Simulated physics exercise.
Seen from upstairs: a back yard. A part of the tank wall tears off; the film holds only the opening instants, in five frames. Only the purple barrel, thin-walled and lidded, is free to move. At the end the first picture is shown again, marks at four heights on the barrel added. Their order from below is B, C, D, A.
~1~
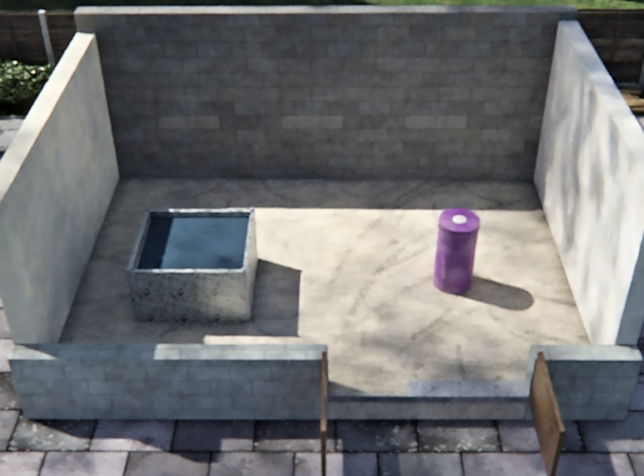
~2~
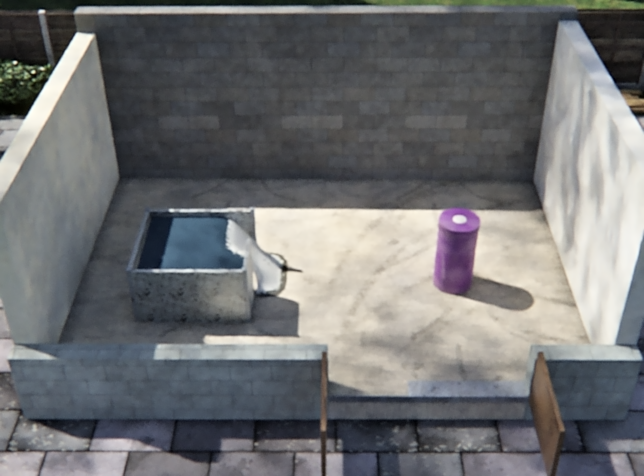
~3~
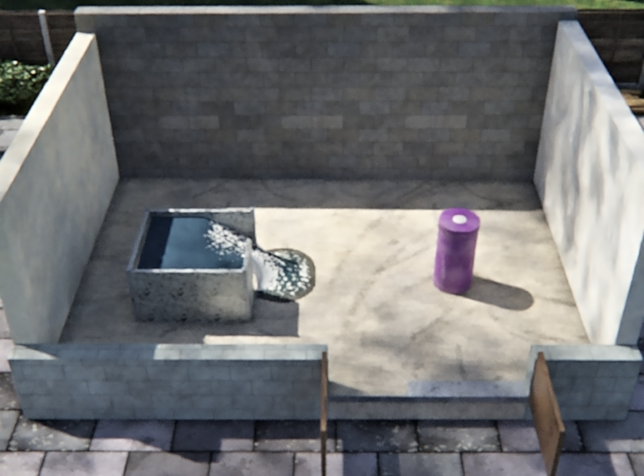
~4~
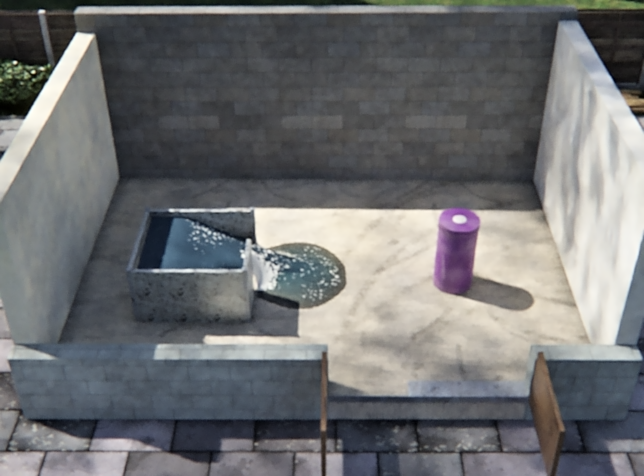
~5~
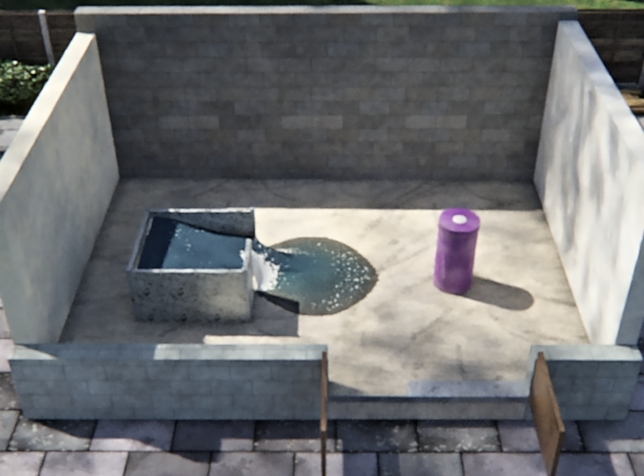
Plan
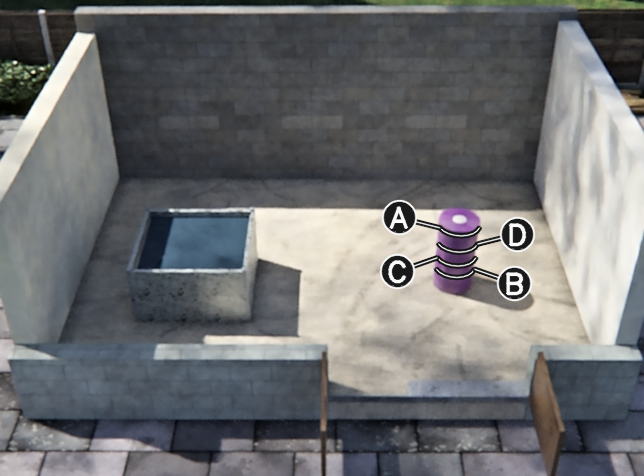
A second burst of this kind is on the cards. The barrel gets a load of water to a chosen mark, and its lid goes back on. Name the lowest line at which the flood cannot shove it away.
That is line B.
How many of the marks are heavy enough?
All of them.
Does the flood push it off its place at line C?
No, that is safe.
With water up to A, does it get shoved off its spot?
No.
On the marked copy, A at (461, 235); B at (456, 277); C at (458, 266); D at (459, 252); from the bottom up B, C, D, A.
With A, it does not move.
With B, it does not move.
With C, it does not move.
With D, it does not move.
